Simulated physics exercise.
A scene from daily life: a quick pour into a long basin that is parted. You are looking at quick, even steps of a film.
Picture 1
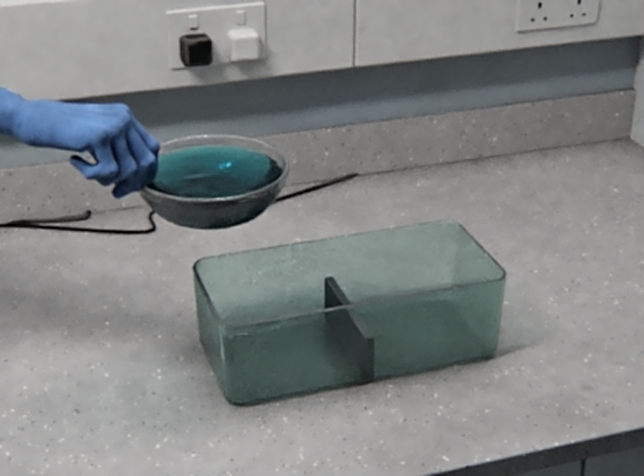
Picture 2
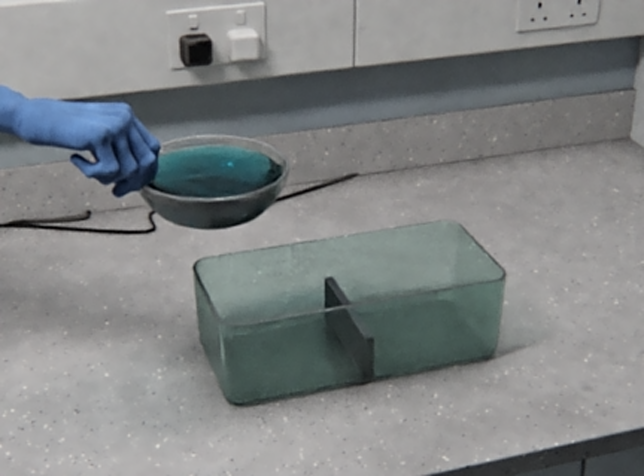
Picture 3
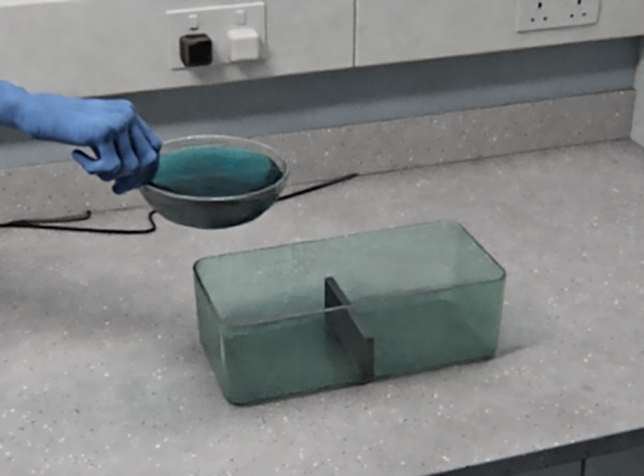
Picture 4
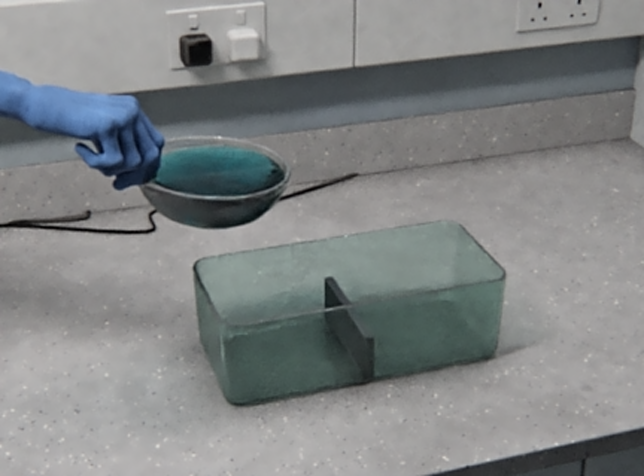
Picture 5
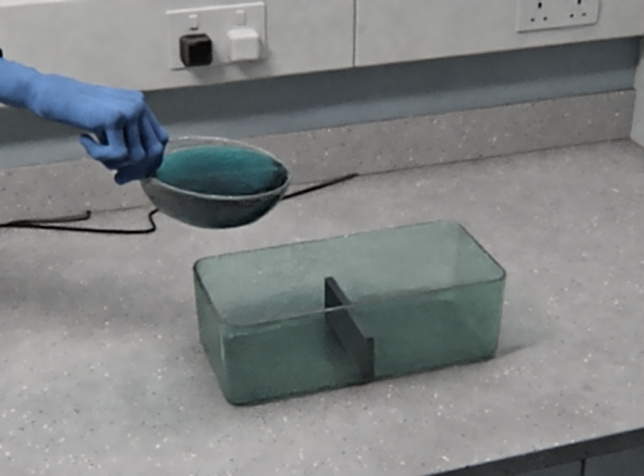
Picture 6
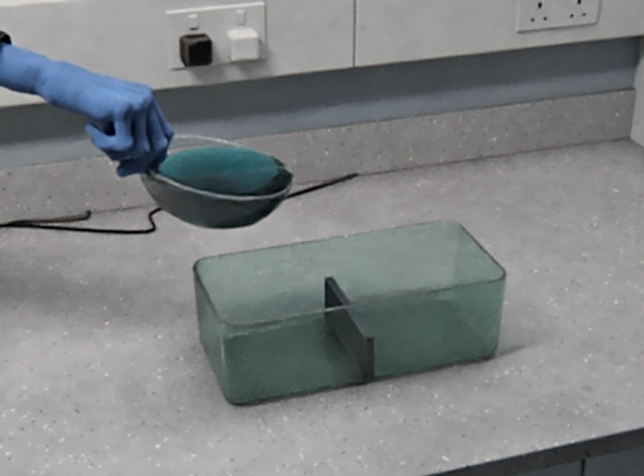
The clip opens on a blue-gloved hand at the left holding a glass bowl of teal liquid, nearly level, above a greenish, see-through basin with a divider on a speckled counter. The hand then gradually rotates, tilting the bowl down to the right, and the liquid shifts toward its right rim.
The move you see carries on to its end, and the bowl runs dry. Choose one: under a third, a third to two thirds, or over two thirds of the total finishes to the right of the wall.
Under a third finishes to the right of the wall.
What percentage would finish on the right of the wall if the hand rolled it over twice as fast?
Near 10 %.
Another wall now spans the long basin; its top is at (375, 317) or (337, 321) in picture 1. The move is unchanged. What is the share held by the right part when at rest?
5 per cent first, then 55 per cent.
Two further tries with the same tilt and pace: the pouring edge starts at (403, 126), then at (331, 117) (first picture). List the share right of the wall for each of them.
In turn 95 % and 85 %.
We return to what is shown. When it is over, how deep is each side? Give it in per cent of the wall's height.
The left reaches some 40 %, the right about 10 %.
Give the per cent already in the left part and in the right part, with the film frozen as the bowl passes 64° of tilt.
Left part close to 30 in a hundred, right part close to 20.
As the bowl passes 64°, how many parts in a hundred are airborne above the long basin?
Airborne share: Approx. 30 %.
A moment on, the bowl is tipped part way and 20 per cent is still to pour, 31 is left of the wall and 21 right of it.
Next, the bowl is tipped on its side and 0 per cent is still to pour, 72 is left of the wall and 26 right of it.
Then the bowl is tipped right over and 0 per cent is still to pour, 73 is left of the wall and 26 right of it.
Later the bowl is tipped right over and 0 per cent is still to pour, 73 is left of the wall and 26 right of it.
In the end 73 per cent lies left of the wall, 26 right of it and 1 outside.
